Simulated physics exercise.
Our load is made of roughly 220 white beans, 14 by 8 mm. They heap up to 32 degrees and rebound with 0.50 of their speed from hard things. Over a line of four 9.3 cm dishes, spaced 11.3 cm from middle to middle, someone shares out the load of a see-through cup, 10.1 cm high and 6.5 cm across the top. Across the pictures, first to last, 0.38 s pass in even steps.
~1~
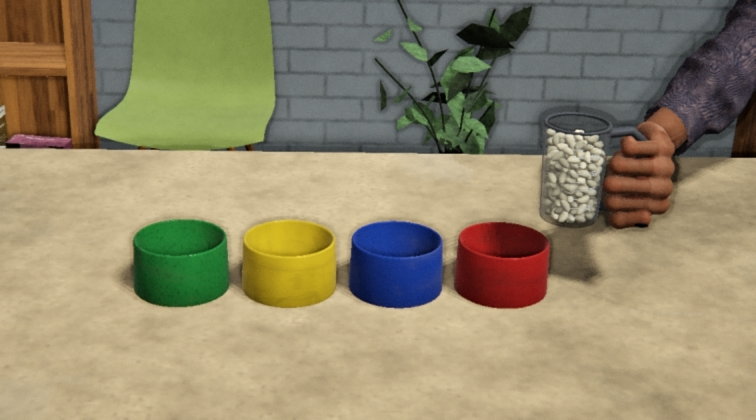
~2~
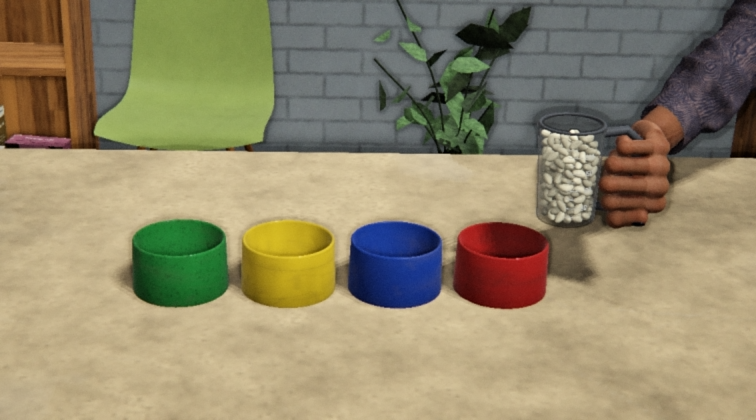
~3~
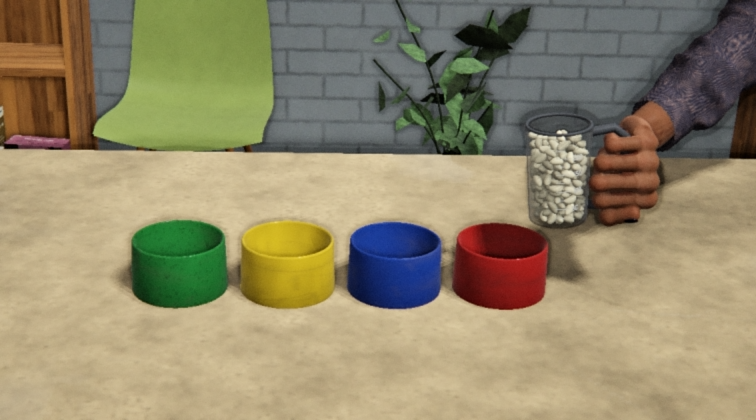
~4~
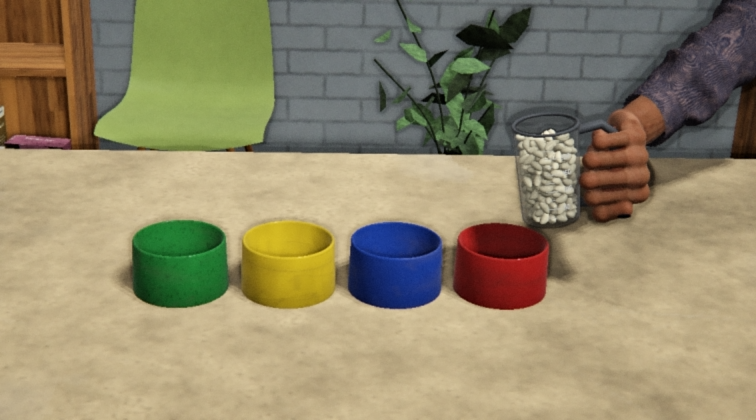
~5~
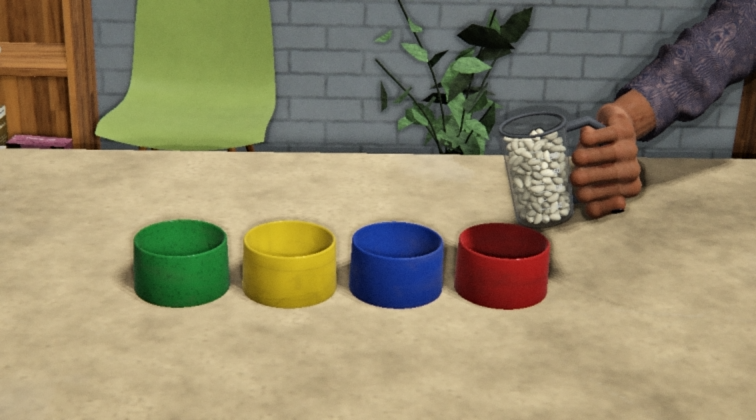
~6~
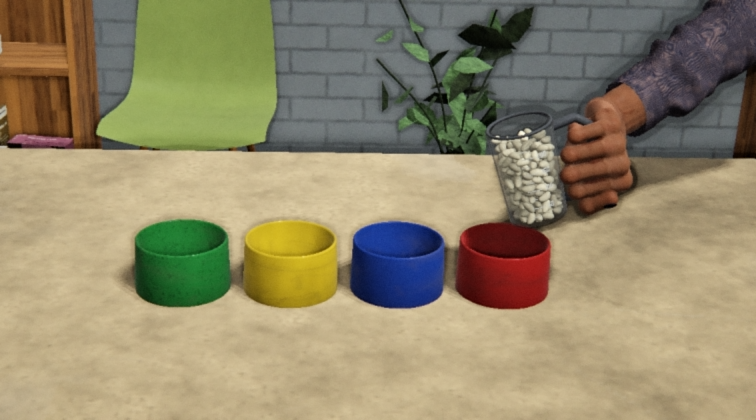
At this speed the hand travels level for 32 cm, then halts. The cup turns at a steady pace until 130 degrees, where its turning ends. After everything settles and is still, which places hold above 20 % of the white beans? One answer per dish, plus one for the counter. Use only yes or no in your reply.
Red dish: No; blue dish: No; green dish: Yes; yellow dish: No; counter: No.
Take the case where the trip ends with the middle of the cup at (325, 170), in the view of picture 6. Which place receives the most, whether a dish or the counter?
Result: Largest portion at yellow.
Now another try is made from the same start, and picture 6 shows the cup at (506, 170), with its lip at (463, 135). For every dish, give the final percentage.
Then red 0, blue 0, green 100, and yellow 0.
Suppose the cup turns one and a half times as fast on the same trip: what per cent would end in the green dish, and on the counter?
Then the green dish would get 0 and the counter 0.
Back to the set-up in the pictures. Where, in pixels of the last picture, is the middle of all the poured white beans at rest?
Around (190, 266).
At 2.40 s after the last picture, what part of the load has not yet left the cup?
Roughly 0 per cent of the load.
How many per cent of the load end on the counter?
Near 5 percent, roughly speaking.
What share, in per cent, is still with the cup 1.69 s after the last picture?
It comes to about 90 percent.
Then, 1.01 s after the last picture, tilt 69 degrees; cup holds 100 %.
Then, 1.69 s after the last picture, tilt 104 degrees; cup holds 90 %, green 5 %.
Then, 2.40 s after the last picture, tilt 130 degrees; cup holds 0 %, green 95 %.
In the end, red 0 %, blue 0 %, green 95 %, yellow 0 %, counter 5 %.
